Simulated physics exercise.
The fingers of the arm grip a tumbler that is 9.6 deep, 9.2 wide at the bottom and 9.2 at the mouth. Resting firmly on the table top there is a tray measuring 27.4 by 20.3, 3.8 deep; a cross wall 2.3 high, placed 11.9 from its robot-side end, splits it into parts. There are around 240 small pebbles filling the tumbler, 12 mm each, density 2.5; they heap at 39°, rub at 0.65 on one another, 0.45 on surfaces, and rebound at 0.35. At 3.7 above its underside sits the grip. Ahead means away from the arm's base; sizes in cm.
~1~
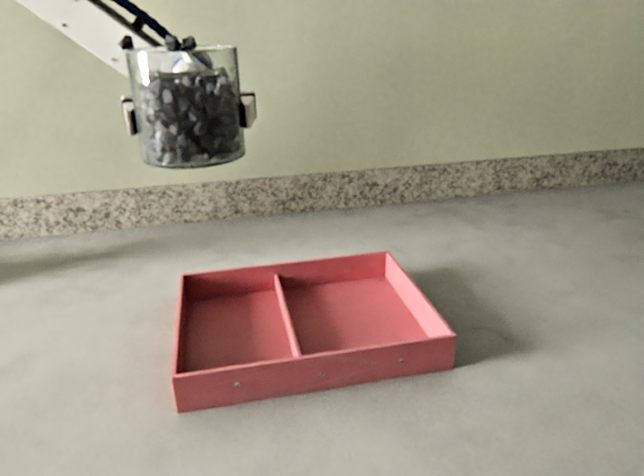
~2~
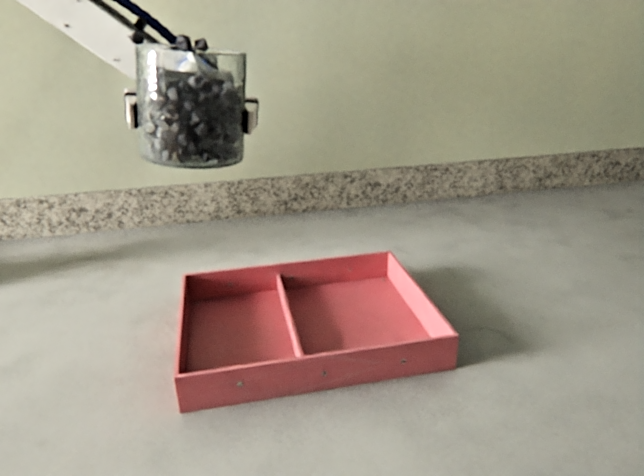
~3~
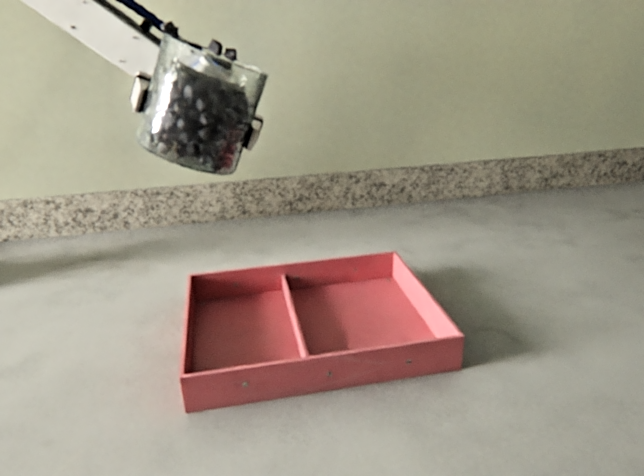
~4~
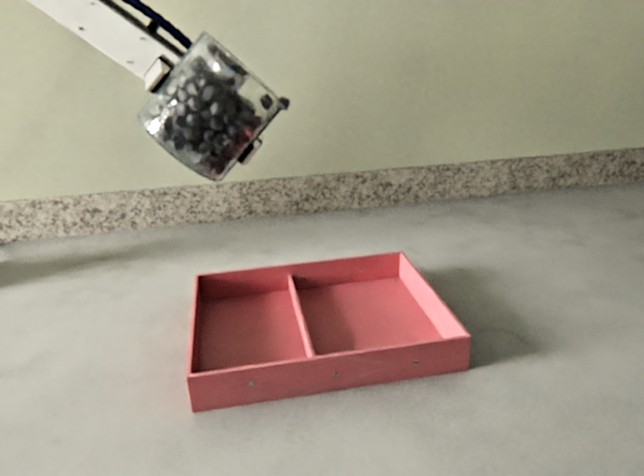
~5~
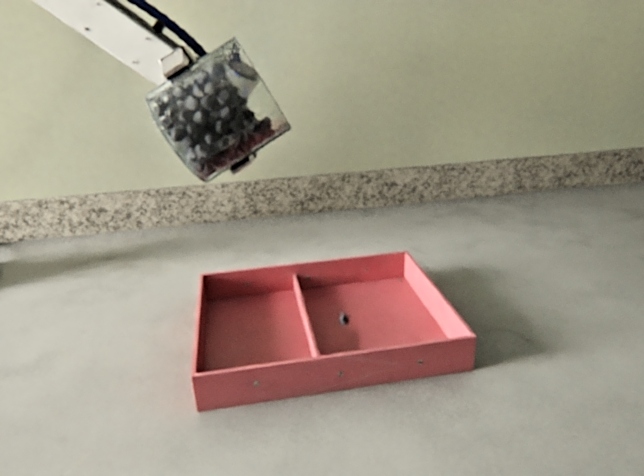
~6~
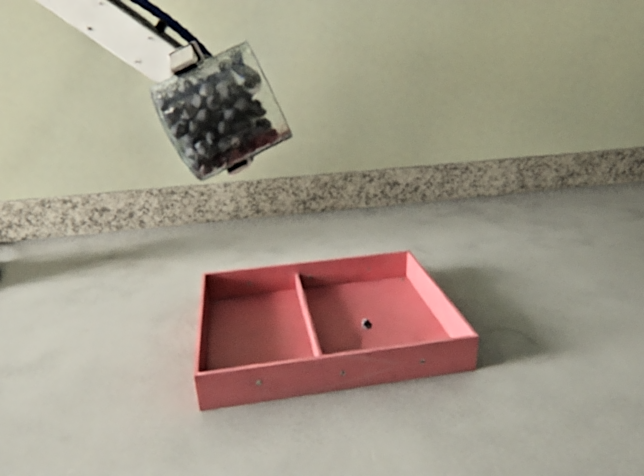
A robotic arm tilts a clear tumbler of dark pebbles, dropping one into a pink tray.
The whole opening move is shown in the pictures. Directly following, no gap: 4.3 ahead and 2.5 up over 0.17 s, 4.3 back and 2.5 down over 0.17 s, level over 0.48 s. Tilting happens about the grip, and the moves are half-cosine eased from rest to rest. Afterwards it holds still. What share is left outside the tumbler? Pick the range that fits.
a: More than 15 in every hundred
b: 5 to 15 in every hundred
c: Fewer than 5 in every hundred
5 to 15 in every hundred.
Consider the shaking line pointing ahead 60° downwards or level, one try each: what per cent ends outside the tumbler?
First try some 0 %, second try some 10 %.
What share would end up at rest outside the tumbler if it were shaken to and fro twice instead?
That change gives some 20 percent.
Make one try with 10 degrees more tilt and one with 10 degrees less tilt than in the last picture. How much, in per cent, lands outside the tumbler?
20 and 5 %.
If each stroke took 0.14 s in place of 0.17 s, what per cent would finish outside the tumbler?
20 %.
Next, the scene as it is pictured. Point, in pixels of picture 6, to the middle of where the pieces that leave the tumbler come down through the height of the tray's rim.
Close to pixel (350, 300).
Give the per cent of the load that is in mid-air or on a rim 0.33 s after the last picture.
Roughly 8 percent.
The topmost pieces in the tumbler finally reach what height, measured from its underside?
About 9.0 cm.
Then, 0.33 s on, tilted 68° forward, highest piece 28 above the table; 224 in the tumbler, 1 in the far-side part, 20 in flight or on a rim.
Then, 0.66 s on, tilted 18° forward, highest piece 31 above the table; 219 in the tumbler, 26 in the far-side part.
Then, 1.02 s on, level, highest piece 31 above the table; 219 in the tumbler, 26 in the far-side part.
Then, 2.07 s on, level, highest piece 31 above the table; 219 in the tumbler, 26 in the far-side part.
In the end, 219 in the tumbler, 26 in the far-side part. That is 11 % outside the tumbler.
